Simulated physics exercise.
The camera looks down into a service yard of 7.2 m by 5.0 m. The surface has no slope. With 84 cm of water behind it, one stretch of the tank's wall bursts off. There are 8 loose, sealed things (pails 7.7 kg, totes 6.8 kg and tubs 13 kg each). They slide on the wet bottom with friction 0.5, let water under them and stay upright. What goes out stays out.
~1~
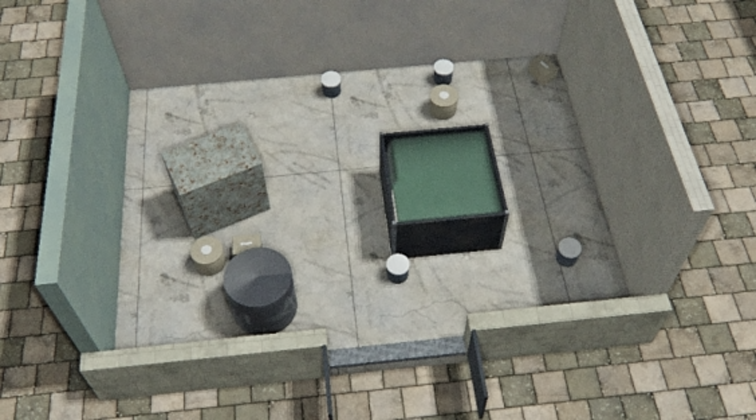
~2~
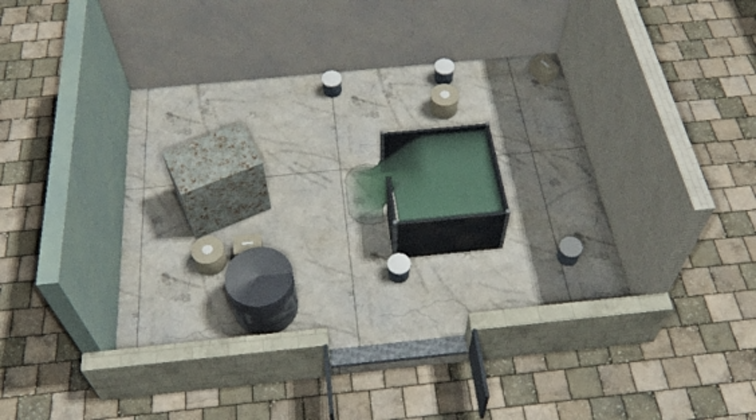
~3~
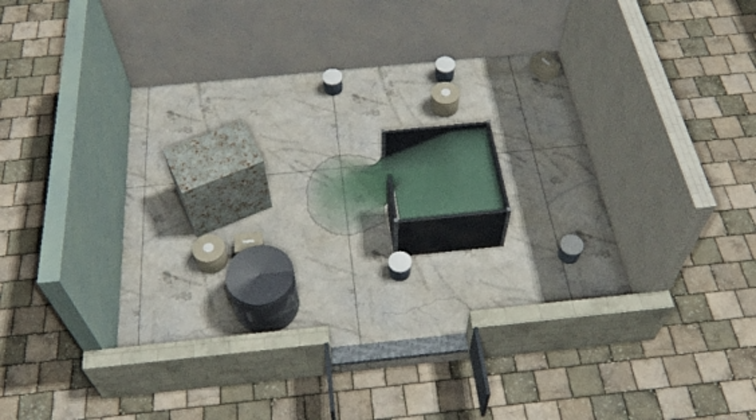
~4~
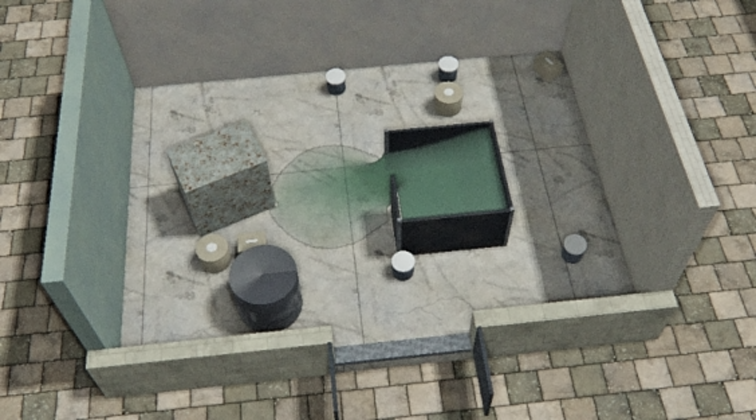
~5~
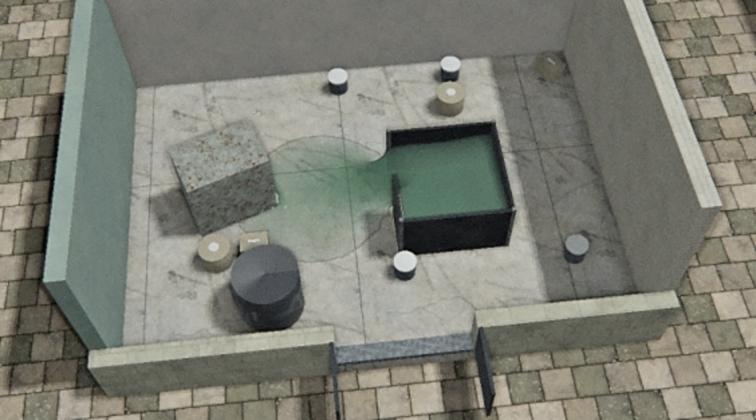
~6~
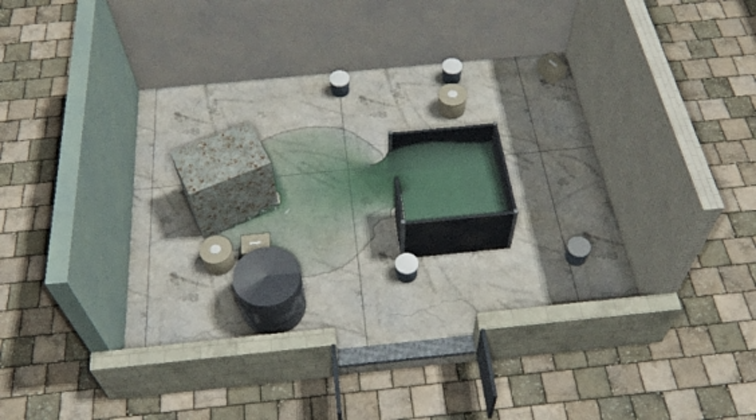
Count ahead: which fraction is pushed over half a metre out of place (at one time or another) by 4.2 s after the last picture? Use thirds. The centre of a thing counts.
Share: Under a third.
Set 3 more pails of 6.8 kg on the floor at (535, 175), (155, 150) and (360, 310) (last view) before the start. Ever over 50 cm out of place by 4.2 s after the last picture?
In that order: Under, more, short of it.
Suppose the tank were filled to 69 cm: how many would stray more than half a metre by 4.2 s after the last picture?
Then 2.
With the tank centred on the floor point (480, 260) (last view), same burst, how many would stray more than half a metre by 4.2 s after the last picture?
Then 2.
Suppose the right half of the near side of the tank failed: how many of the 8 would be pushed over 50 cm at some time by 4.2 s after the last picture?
Then 1.
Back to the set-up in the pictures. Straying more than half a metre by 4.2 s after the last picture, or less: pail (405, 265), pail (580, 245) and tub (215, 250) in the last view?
In that order: Less, short of it, more.
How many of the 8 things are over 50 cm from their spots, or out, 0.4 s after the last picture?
By then 0.
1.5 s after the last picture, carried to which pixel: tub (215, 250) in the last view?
Near (137, 339).
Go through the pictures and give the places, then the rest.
The first picture shows a pail at (444, 67), on the bottom; a tote at (544, 65), on the bottom; 2.2 m2 under water; 0 of 8 have shifted.
The second picture shows a pail at (445, 66) rests on the ground; a tote at (545, 64), on the bottom; water covers 2.8 m2; 0 of 8 have shifted.
The third picture shows a pail at (445, 64), on the bottom; a tote at (546, 62) rests on the ground; 3.6 m2 under water; 0 of 8 have shifted.
The fourth picture shows a pail at (449, 64), on the bottom; a tote at (549, 61), on the bottom; 4.8 m2 under water; 0 of 8 have shifted.
The fifth picture shows a pail at (451, 64) rests on the ground; a tote at (551, 62) rests on the ground; 5.9 m2 under water; 0 of 8 have shifted.
The sixth picture shows a pail at (452, 66), on the bottom; a tote at (553, 64) rests on the ground; 6.9 m2 under water; 0 of 8 have shifted.
Then, 0.4 s after the last picture 0 of 8 are over 50 cm from their spots; 1 afloat.
Then, 1.5 s after the last picture 2 of 8 are over 50 cm from their spots; 1 afloat.
Then, 2.8 s after the last picture 2 of 8 are over 50 cm from their spots; 2 afloat.
Then, 4.2 s after the last picture 2 of 8 are over 50 cm from their spots, and 2 have been at some point; 2 afloat.
